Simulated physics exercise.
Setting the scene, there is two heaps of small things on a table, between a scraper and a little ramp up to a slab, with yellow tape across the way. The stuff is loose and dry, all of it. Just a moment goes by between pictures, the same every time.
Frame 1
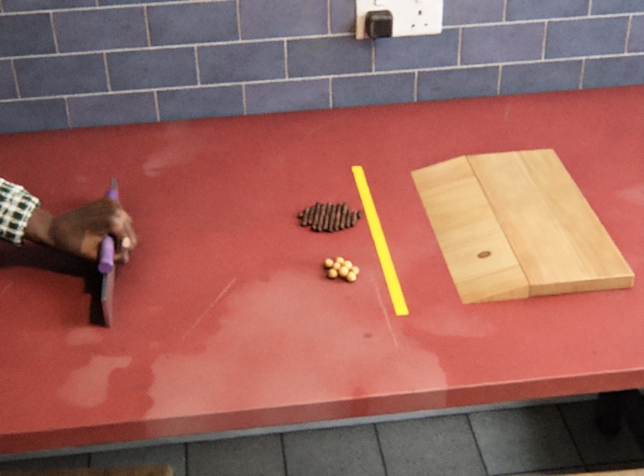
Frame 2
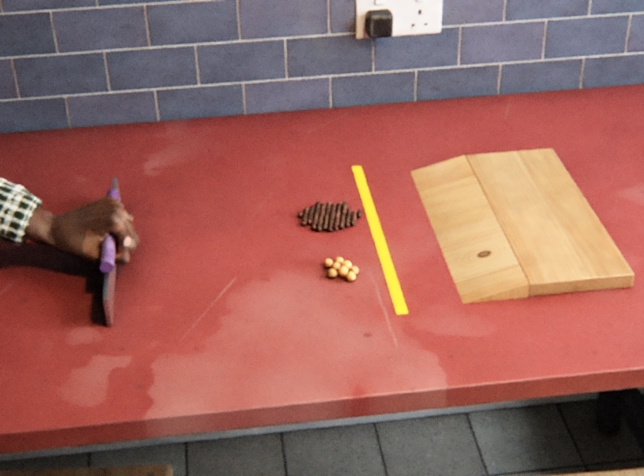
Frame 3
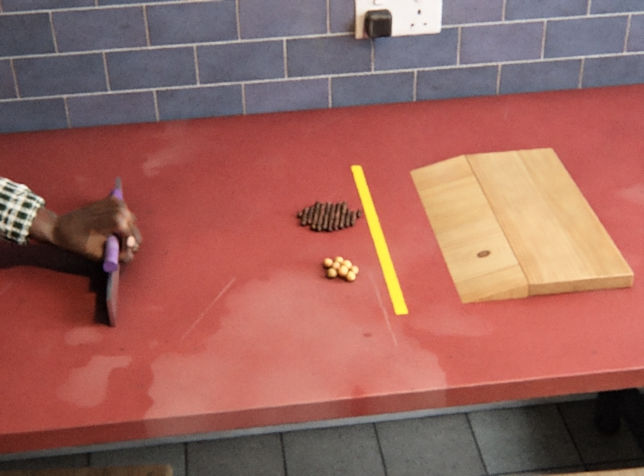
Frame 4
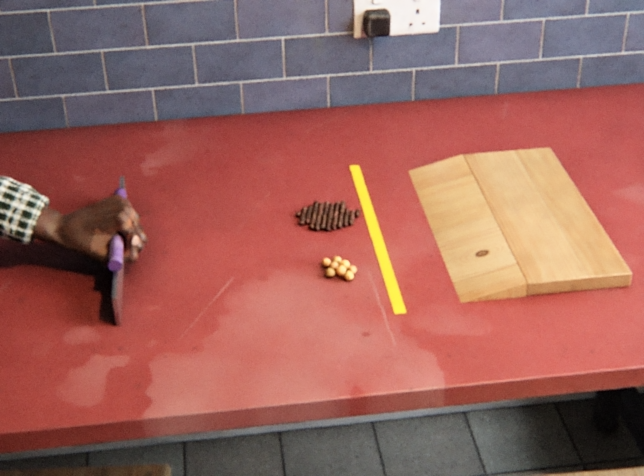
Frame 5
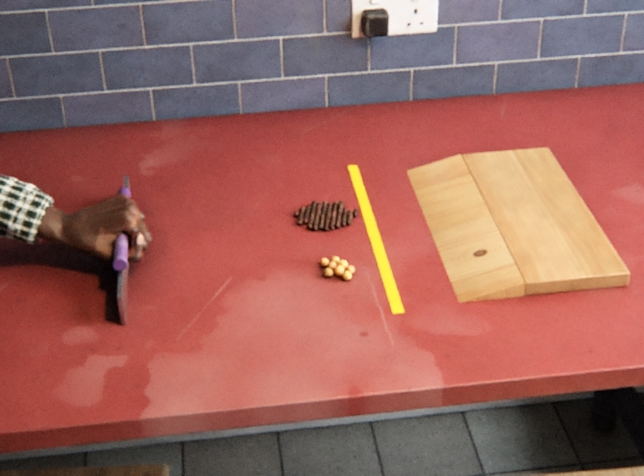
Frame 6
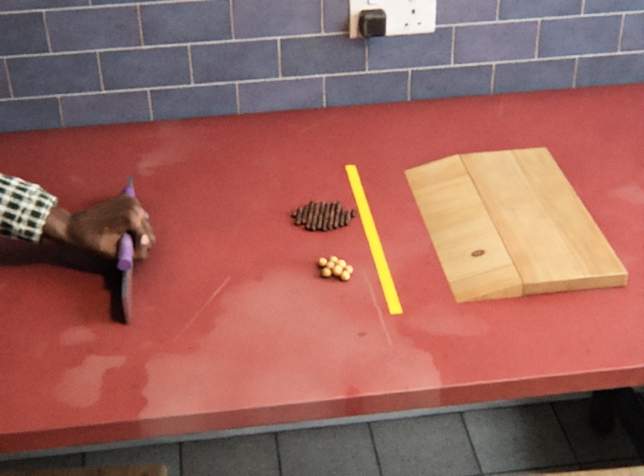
A dark-skinned hand in a black-and-white checked sleeve grips a purple-handled scraper at the left of a red table, seen from above against a blue-grey brick-patterned wall. A heap of dark brown pieces lies behind a smaller heap of pale round beads, left of a yellow tape strip and a light wooden ramp and slab. The hand slides the upright scraper slightly rightward, while the view shifts very slightly.
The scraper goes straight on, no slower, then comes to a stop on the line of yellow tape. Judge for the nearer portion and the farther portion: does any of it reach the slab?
Nearer portion - none reaches it. Farther portion - none reaches it.
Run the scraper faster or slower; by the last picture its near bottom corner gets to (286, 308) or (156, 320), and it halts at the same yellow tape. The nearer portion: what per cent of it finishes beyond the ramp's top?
Close to 100 in a hundred the first time, close to 0 in a hundred the second.
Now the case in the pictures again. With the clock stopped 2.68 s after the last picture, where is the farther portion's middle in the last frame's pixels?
Close to (385, 209).
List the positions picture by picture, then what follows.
Scraper near (107, 304), at rest; yellow tape near (358, 173); top of the ramp near (525, 275); nearer portion near (343, 272), a few round wooden beads; farther portion near (332, 216), many allspice berries, in the first picture.
Scraper near (108, 303); farther portion near (332, 216), in the second picture.
Scraper near (112, 303); nearer portion near (343, 271), in the third picture.
Scraper near (117, 302); farther portion near (330, 215), in the fourth picture.
Scraper near (122, 301); nearer portion near (339, 271), in the fifth picture.
Scraper near (126, 301); yellow tape near (352, 172); top of the ramp near (518, 274); nearer portion near (337, 271); farther portion near (326, 215), in the sixth picture.
Then, 1.19 s on from there, scraper still moving, near (256, 219); nearer portion the whole lot short of the ramp; farther portion the whole lot short of the ramp.
Then, 2.40 s on from there, scraper stopped at the yellow tape; nearer portion the whole lot short of the ramp; farther portion the whole lot short of the ramp.
In the end, scraper stopped at the yellow tape; nearer portion none at all past the top, the whole lot short of the ramp; farther portion none at all past the top, the whole lot short of the ramp.
